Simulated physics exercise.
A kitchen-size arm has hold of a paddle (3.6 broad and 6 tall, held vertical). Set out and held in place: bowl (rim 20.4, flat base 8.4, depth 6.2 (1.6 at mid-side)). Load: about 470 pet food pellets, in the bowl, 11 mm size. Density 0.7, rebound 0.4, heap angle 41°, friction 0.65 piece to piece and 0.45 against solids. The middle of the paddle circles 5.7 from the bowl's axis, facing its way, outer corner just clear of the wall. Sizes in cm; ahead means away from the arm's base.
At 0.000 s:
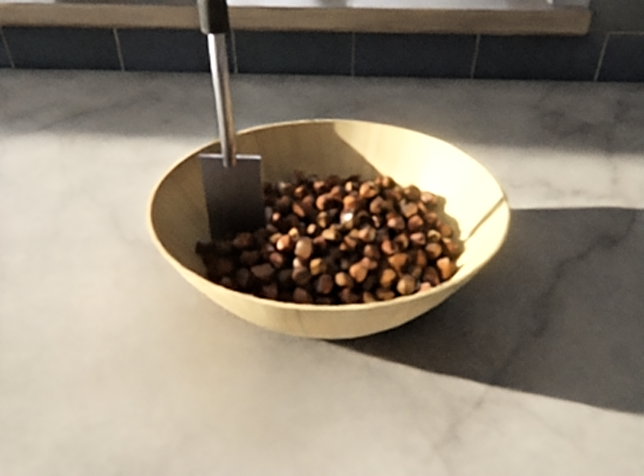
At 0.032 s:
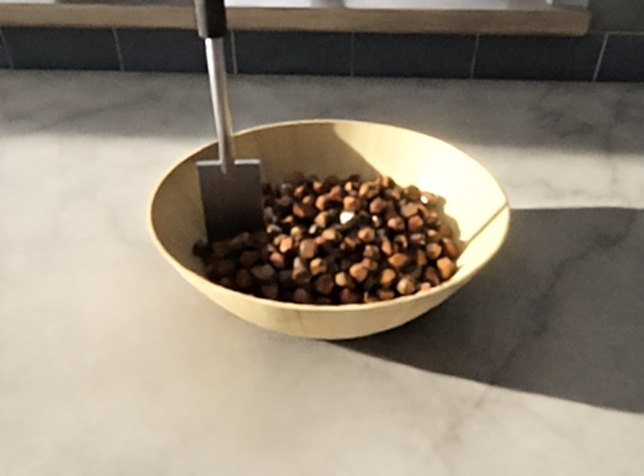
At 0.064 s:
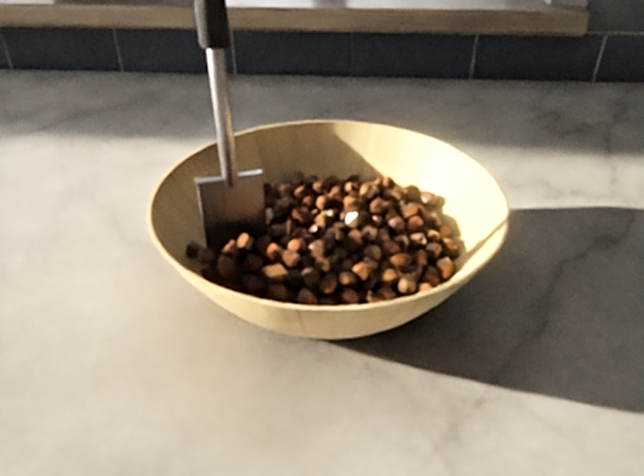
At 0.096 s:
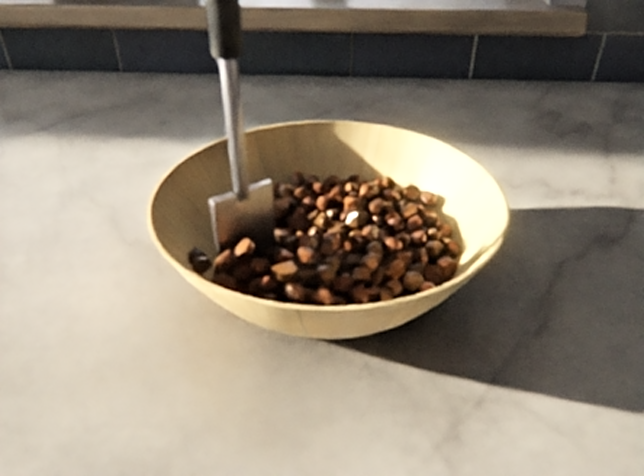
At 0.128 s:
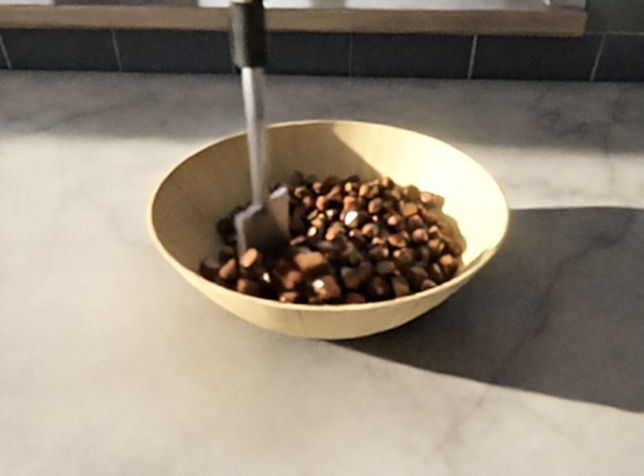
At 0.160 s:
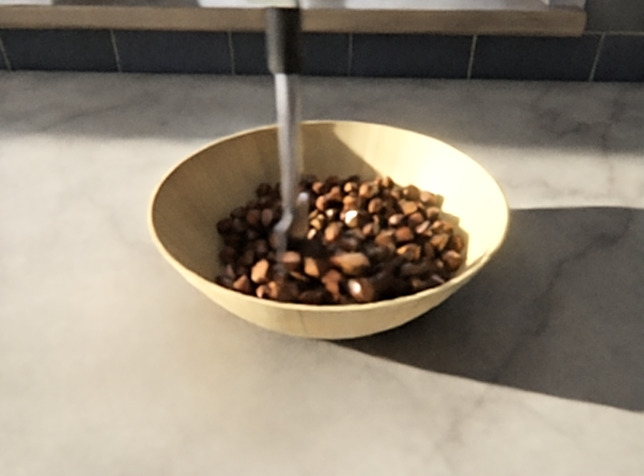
Metal paddle sweeping from the left side toward the front of a pale bowl, pushing through small brown pellets on a countertop.
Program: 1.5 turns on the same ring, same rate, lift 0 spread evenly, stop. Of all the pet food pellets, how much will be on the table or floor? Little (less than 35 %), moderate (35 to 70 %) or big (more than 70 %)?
Share on the table or floor: Little (less than 35 %).
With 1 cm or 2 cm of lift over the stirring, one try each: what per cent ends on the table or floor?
Some 20 and 10 per cent.
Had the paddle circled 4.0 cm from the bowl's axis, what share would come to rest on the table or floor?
Then about 10 per cent.
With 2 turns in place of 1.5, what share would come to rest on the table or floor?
Then about 30 per cent.
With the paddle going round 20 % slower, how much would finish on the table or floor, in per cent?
In that case some 20 per cent.
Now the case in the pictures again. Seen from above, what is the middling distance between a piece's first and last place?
Roughly 10 cm.
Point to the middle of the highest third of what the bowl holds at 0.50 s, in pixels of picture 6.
Around (322, 158).
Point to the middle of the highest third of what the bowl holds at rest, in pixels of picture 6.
Near (395, 201).
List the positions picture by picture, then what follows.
Paddle neck at (227, 132), 0° round; upper third of the load around (326, 233), from x 205 to 450, top at y 180; 472 in the bowl, in the first picture.
Paddle neck at (225, 138), 7° round; upper third of the load around (326, 233), from x 200 to 450, top at y 180, in the second picture.
Paddle neck at (227, 151), 24° round; upper third of the load around (324, 237), from x 195 to 450, top at y 180, in the third picture.
Paddle neck at (239, 165), 41° round; upper third of the load around (329, 245), from x 195 to 450, top at y 180, in the fourth picture.
Paddle neck at (261, 176), 58° round; upper third of the load around (336, 250), from x 210 to 450, top at y 180, in the fifth picture.
Paddle neck at (292, 184), 76° round; upper third of the load around (349, 252), from x 225 to 455, top at y 180; 472 in the bowl, in the sixth picture.
After 0.50 s, 257° round, highest piece 9 above the table; 433 in the bowl, 23 on the table or floor, 16 in flight or on the tool.
After 0.83 s, 78° round, highest piece 9 above the table; 393 in the bowl, 71 on the table or floor, 8 in flight or on the tool.
After 1.20 s, 180° round, highest piece 7 above the table; 367 in the bowl, 105 on the table or floor.
After 1.90 s, 180° round, highest piece 7 above the table; 367 in the bowl, 105 on the table or floor.
At rest, 367 in the bowl, 105 on the table or floor. That is 22 % on the table or floor.
